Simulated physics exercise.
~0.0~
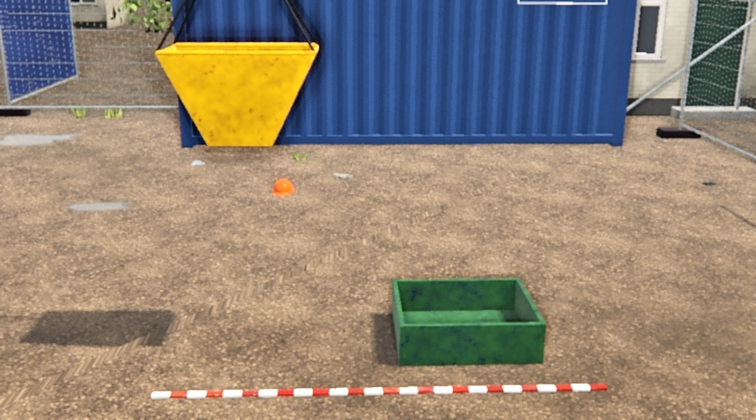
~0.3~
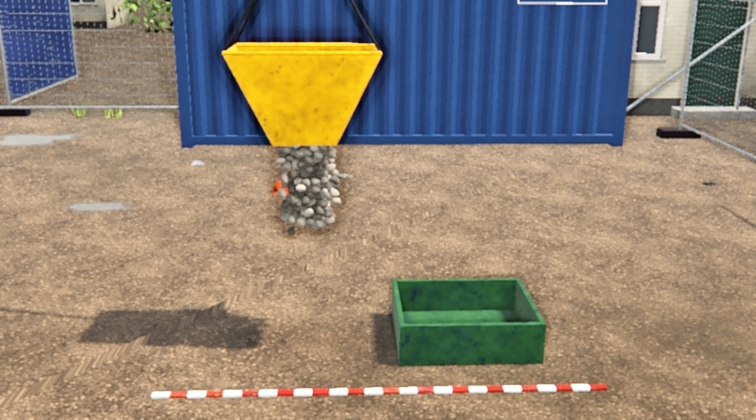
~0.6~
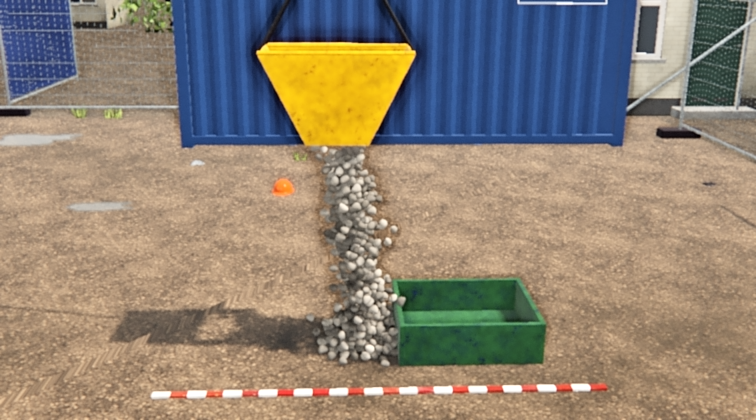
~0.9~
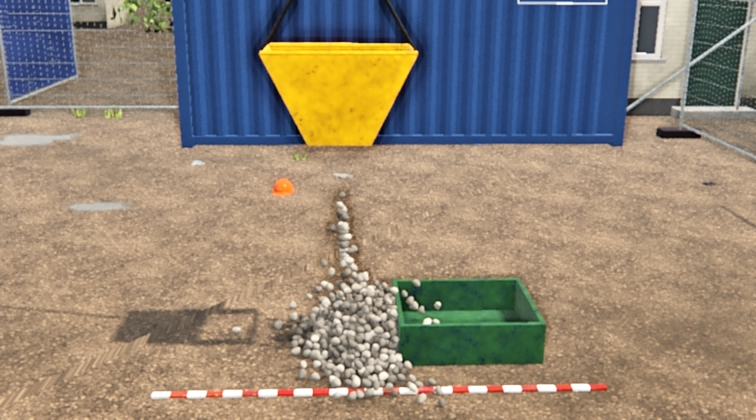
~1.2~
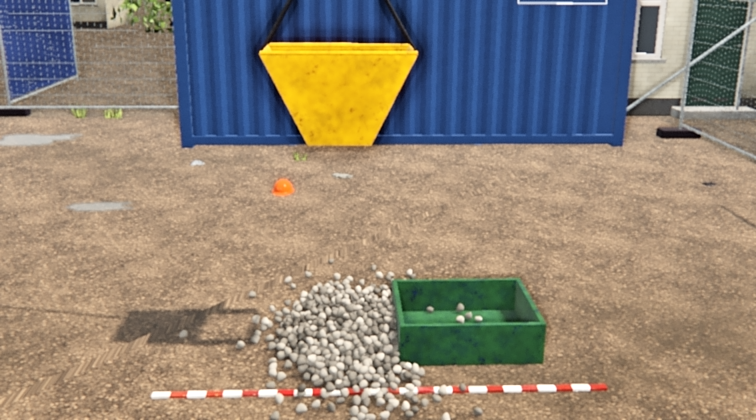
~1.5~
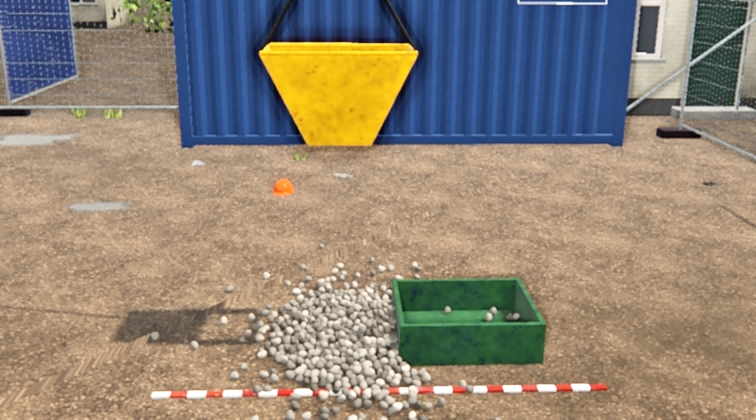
Construction yard with a yellow hopper moving right and dropping grey stones, most piling up left of a green bin, few inside.
